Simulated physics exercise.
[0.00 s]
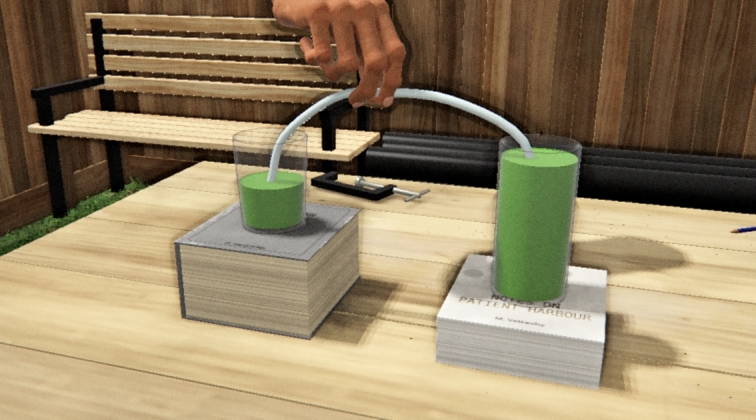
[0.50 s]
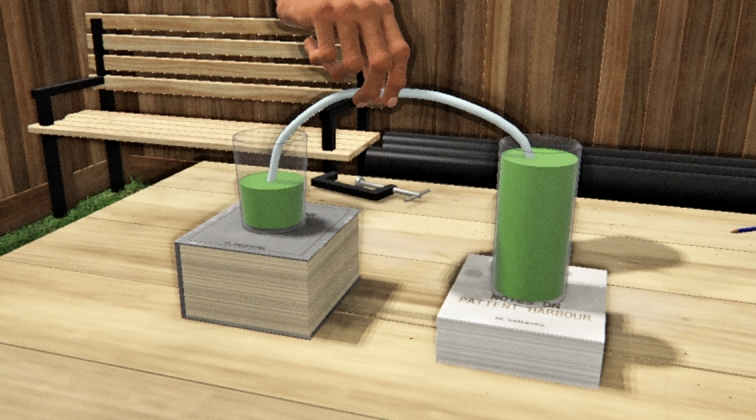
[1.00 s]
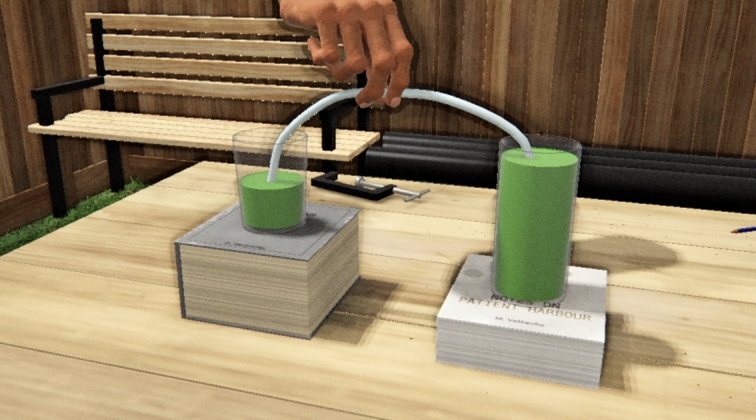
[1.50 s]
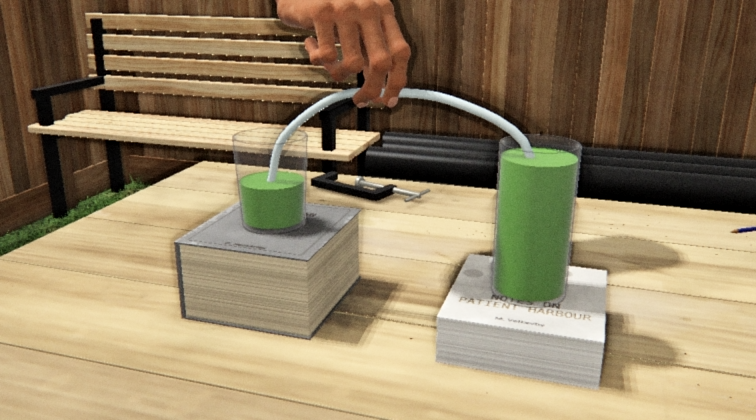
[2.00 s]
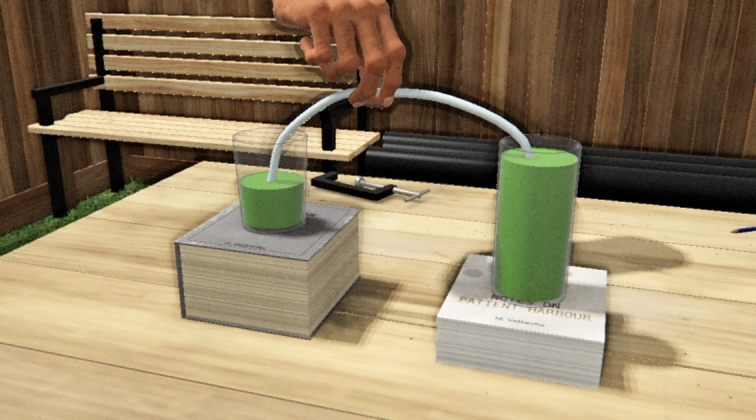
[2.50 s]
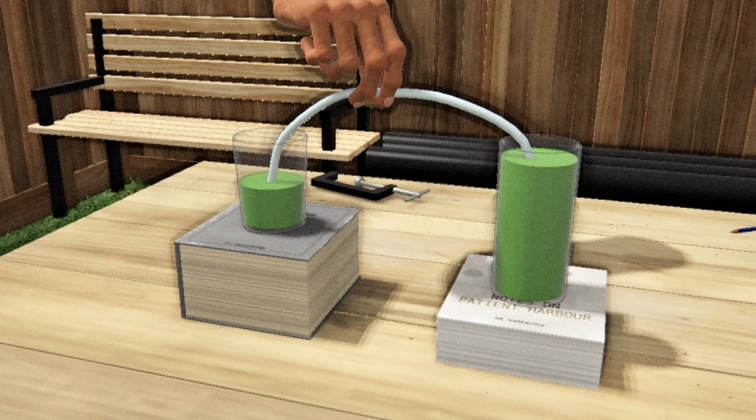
A hand pinches a pale hose that arches between a half-full tumbler on the left and a nearly full tall glass on the right, both holding green juice and resting on thick books. The fingers keep their grip throughout, and the hose, glasses and juice levels show no visible change.
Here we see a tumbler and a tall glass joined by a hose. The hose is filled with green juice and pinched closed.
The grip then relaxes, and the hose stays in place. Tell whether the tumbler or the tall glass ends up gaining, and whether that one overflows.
It flows - leftward, one that fills - holds it all.
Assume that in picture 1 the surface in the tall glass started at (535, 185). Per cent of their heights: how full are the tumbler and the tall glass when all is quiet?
Respectively 60 and 65 per cent.
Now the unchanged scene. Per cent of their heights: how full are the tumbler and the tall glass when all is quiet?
The first at 75 per cent, the second at 75 per cent.
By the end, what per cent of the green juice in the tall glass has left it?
Near 20 %, give or take.
By 8.0 s, the tumbler is about half full; the tall glass is nearly full.
By 20.0 s, the tumbler is about two thirds full; the tall glass is about three quarters full.
By 45.0 s, the tumbler is about three quarters full; the tall glass is about three quarters full; the two surfaces are level.
